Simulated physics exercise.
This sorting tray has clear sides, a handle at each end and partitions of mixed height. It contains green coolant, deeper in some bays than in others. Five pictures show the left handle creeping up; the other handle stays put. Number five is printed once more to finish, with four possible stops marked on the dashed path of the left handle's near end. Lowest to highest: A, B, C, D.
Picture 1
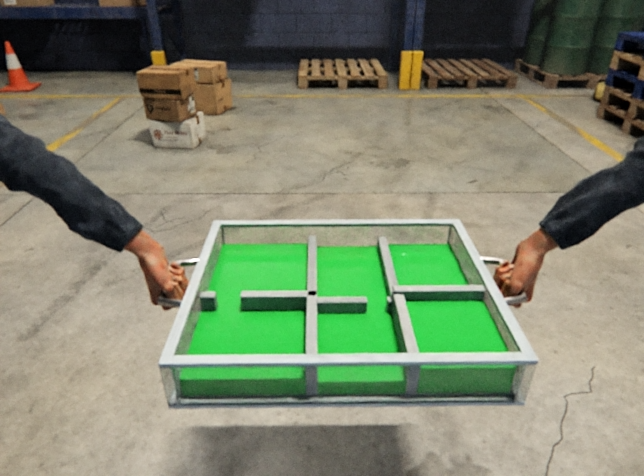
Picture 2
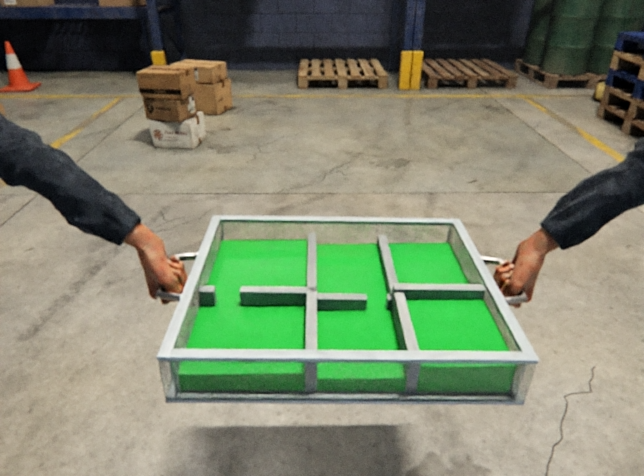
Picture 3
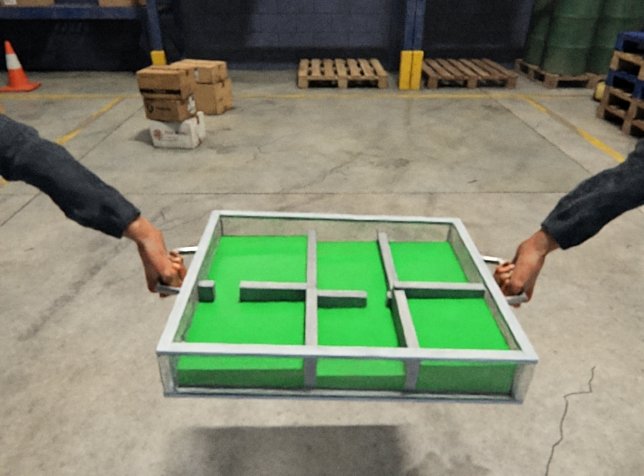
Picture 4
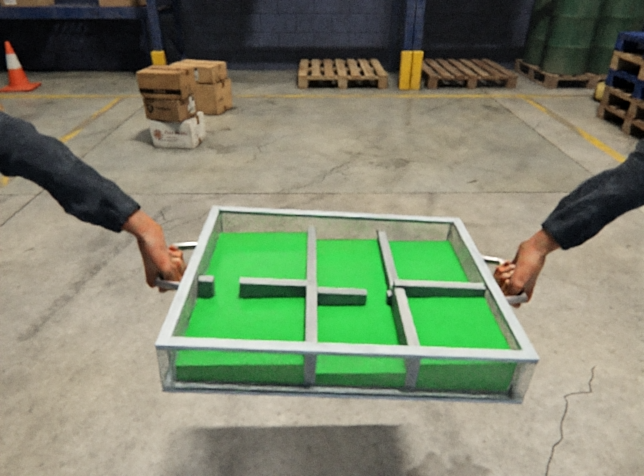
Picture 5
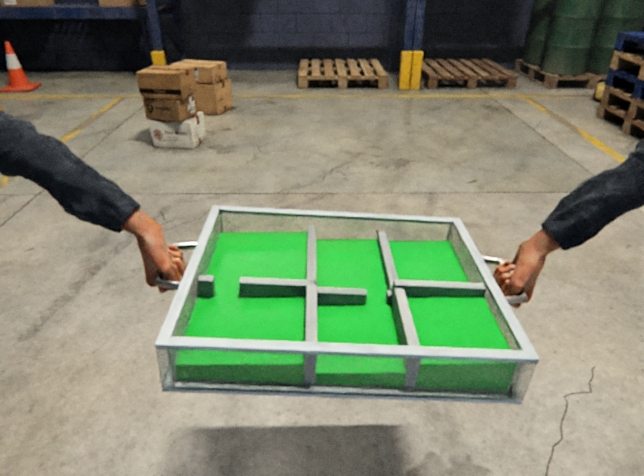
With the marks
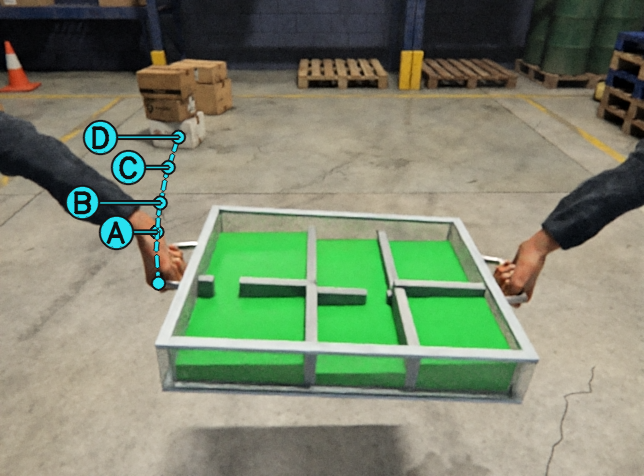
Two hands holding a clear-sided, partitioned tray of green liquid by its end handles, raising the left end slightly.
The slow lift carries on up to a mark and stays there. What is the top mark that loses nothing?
B.
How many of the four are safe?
Two.
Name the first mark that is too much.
It is C.
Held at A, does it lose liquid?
No.
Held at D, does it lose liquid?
Yes.
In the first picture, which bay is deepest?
It is the front right one.
In cyan, A at (156, 232); B at (160, 202); C at (168, 167); D at (178, 137).
If A is chosen, nothing spills; the back left bay holds the most.
If B is chosen, nothing spills; the back right bay holds the most.
If C is chosen, about 9 % goes over the rim.
If D is chosen, about 23 % goes over the rim.
